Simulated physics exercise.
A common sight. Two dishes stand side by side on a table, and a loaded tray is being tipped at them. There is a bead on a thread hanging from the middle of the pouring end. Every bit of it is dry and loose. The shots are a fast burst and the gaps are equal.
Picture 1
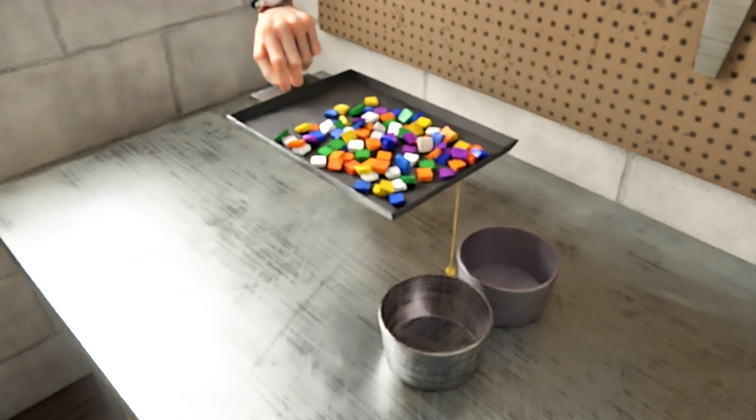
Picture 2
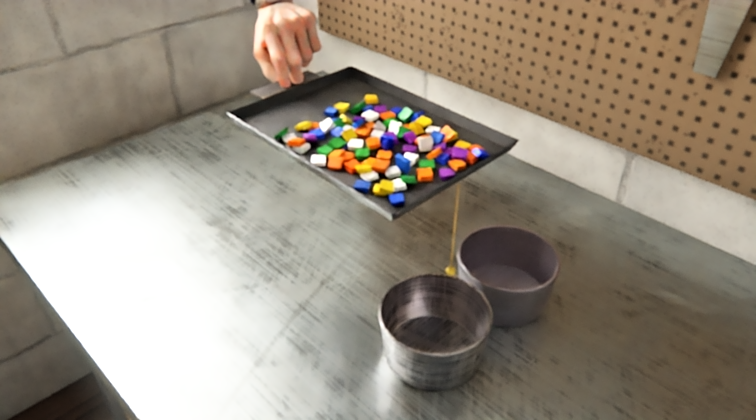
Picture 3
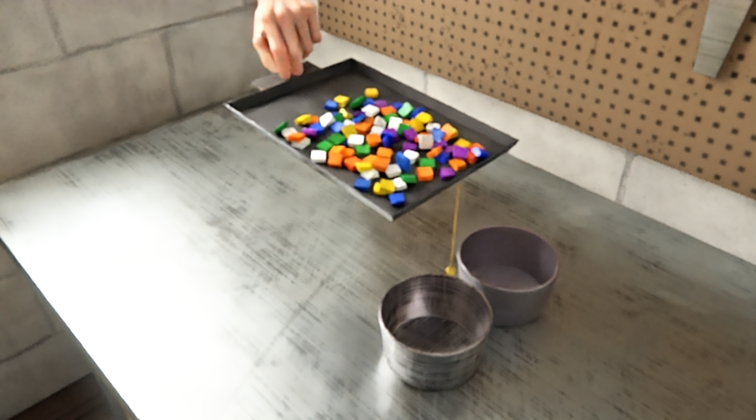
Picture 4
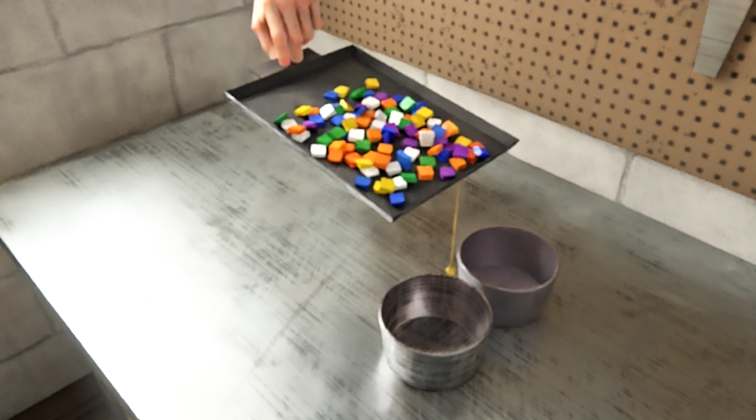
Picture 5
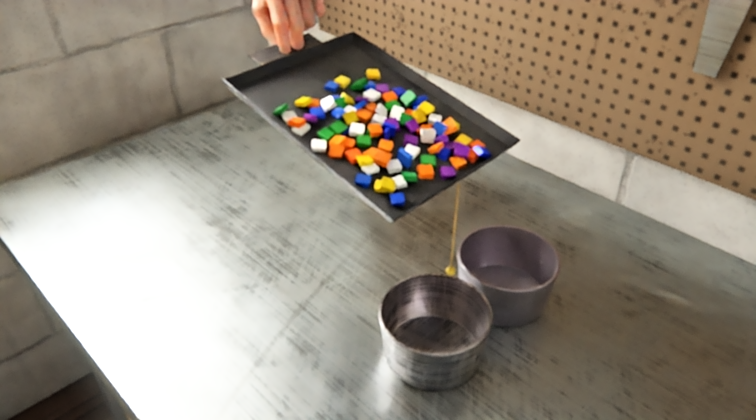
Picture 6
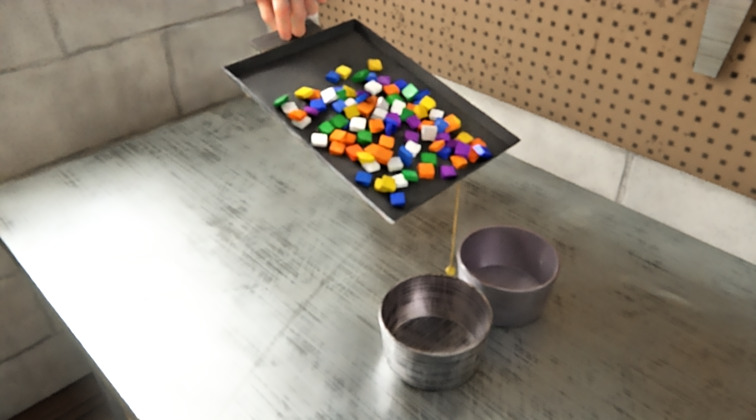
In this clip, a hand at the far end of a dark tray of colourful mosaic tiles gradually raises that end, steepening the tray's slant above two round dishes on a table, while the tiles shift slightly and the dishes stay still.
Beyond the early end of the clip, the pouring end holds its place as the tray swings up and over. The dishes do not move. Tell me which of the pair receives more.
The left-hand one receives more.
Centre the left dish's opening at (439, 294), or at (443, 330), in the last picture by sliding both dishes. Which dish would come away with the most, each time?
The first time the left-side one comes out ahead, the second time the left-side one.
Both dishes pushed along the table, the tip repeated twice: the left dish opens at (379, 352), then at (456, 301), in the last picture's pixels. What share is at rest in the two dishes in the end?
Around 80 percent the first time, around 60 percent the second.
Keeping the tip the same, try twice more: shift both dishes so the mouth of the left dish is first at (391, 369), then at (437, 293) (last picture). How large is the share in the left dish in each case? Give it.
Close to 30 in a hundred, then close to 30 in a hundred.
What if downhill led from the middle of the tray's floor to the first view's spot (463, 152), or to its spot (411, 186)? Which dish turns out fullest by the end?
Case one: The dish to the right. Case two: The dish to the left.
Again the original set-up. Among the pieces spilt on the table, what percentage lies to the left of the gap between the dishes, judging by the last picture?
Near 40 in a hundred.
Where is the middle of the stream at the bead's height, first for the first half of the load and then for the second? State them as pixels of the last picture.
(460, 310), then (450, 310).
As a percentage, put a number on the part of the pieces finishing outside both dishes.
30 per cent.
Soon, tray tipped steeply; nearly all on the tray; a stray few in the left dish; a stray few in the air.
A while on, tray tipped past a quarter turn; about two thirds in the left dish; a small part in the right dish; about a quarter outside both; a small part in the air.
Towards the end, tray tipped past a quarter turn; about two thirds in the left dish; a small part in the right dish; about a quarter outside both.
Finally, tray tipped past a quarter turn; about two thirds in the left dish; a small part in the right dish; about a quarter outside both.
